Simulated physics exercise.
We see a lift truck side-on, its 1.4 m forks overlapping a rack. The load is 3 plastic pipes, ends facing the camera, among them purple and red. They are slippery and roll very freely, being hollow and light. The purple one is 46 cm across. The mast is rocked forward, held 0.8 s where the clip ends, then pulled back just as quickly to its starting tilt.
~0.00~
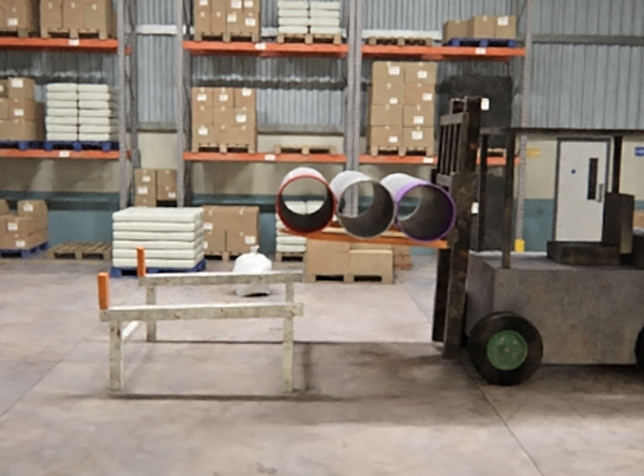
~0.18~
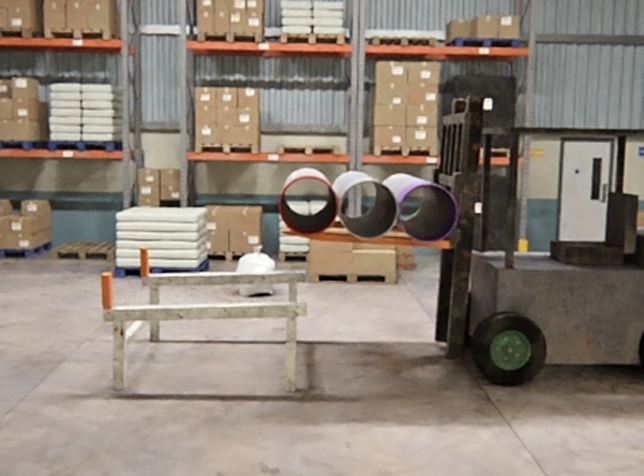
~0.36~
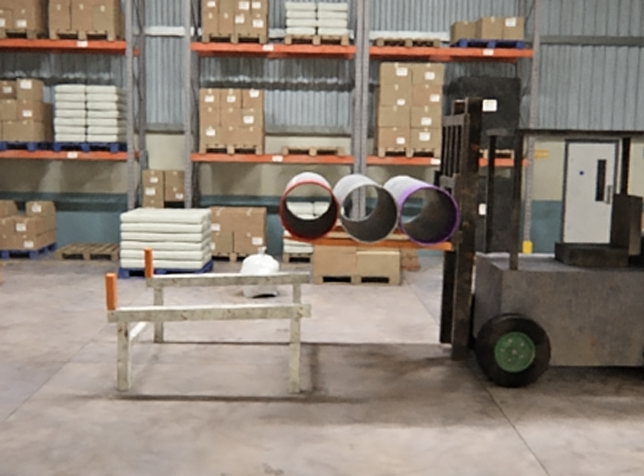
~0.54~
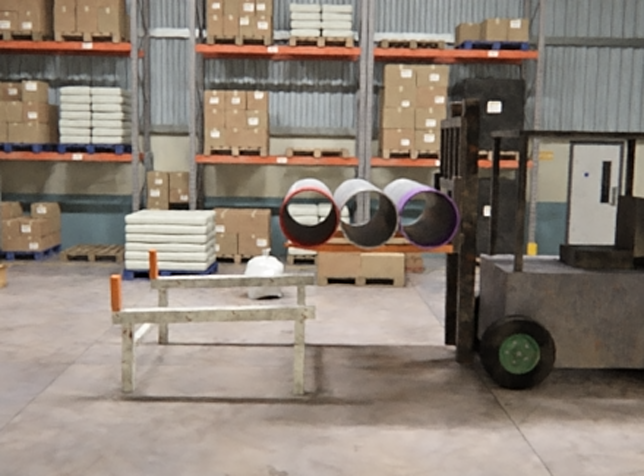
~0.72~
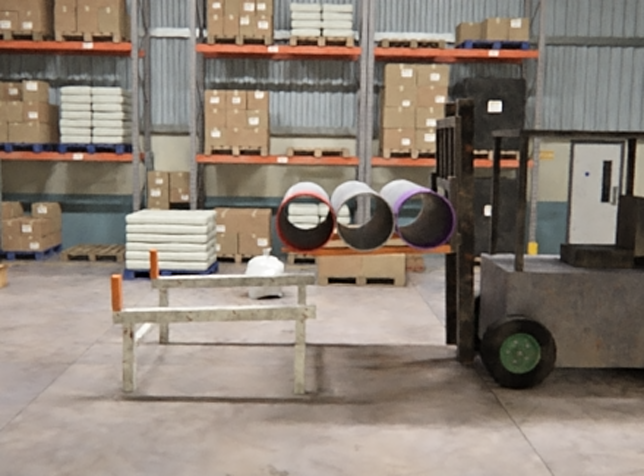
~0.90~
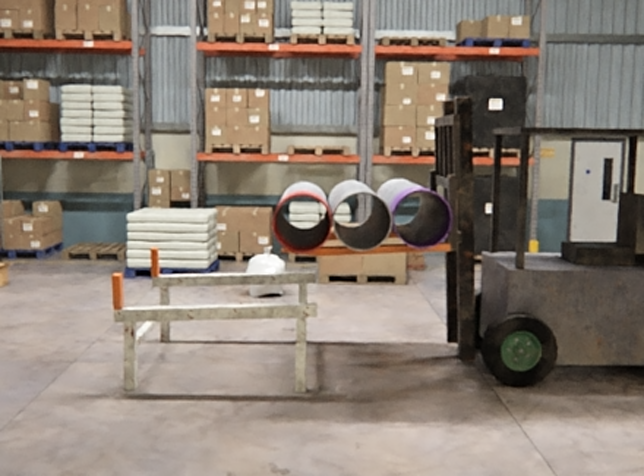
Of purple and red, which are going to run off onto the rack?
Purple stays on the forks, red rolls off the tips.
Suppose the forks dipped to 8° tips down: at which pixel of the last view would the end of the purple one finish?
Near (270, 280).
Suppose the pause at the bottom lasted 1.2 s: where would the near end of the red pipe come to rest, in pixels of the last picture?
Around (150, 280).
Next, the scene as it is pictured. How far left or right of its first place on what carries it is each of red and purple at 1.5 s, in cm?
Red 15 left, purple 15 left.
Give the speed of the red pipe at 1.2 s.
Near 0.2 m/s.
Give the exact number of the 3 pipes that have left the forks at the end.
The count is 1.
After 1.2 s, purple is on the forks, 105 cm from the tips, rolling left; red is on the forks, 15 cm from the tips, rolling left; 0 of 3 have left the forks.
After 1.5 s, purple is on the forks, 95 cm from the tips, rolling left; red is on the forks, 5 cm from the tips, rolling left; 0 of 3 have left the forks.
After 1.9 s, purple is on the forks, 85 cm from the tips, rolling left; red is on the rack, 125 cm from the rack's far end, rolling left; 1 of 3 has left the forks.
At rest (6.1 s), purple is on the forks, 115 cm from the tips; red is on the rack, 30 cm from the rack's far end; 1 of 3 has left the forks.
